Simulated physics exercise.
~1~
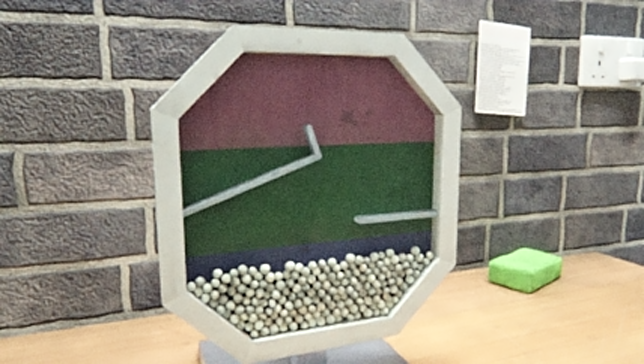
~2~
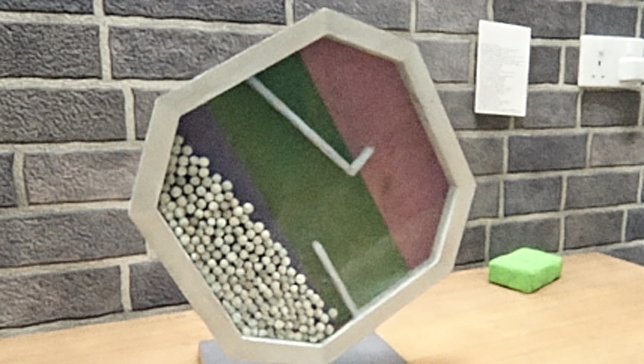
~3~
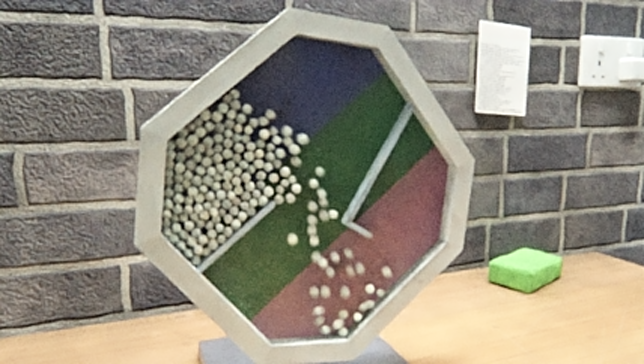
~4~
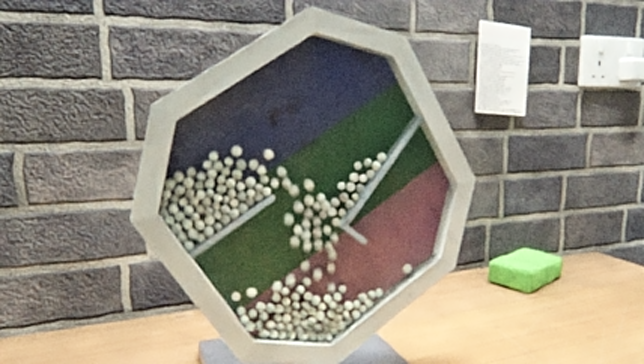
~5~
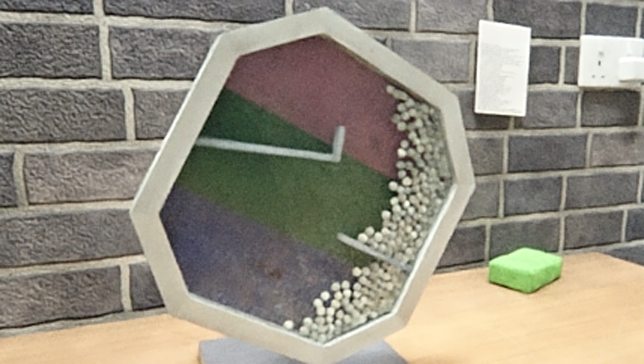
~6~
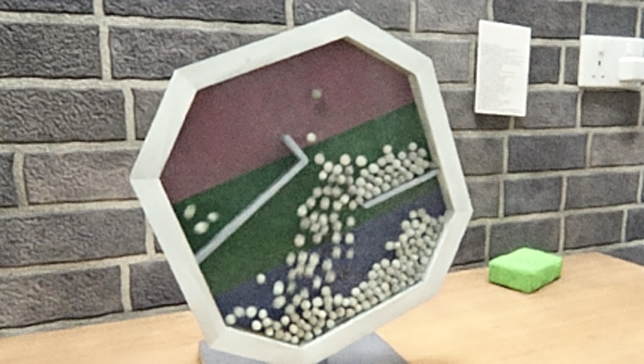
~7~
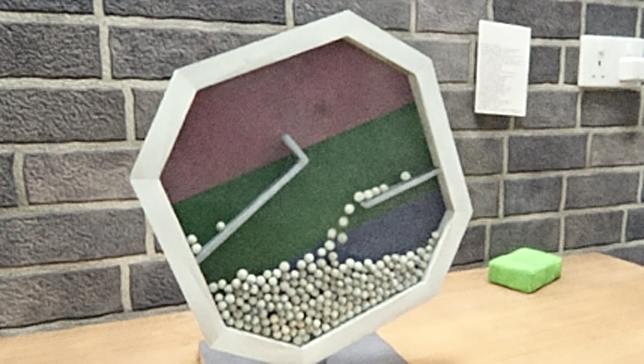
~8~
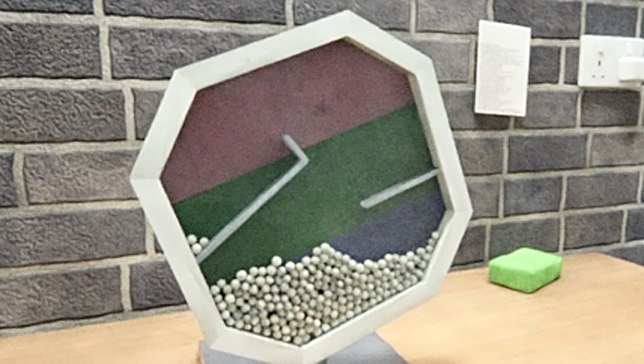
An eight-sided case of small pale balls turned clockwise until nearly upside down, spilling them past two inner ledges, then swung back past its starting position and stopped tilted slightly anticlockwise, with nearly all the balls settled along the bottom over the blue band.
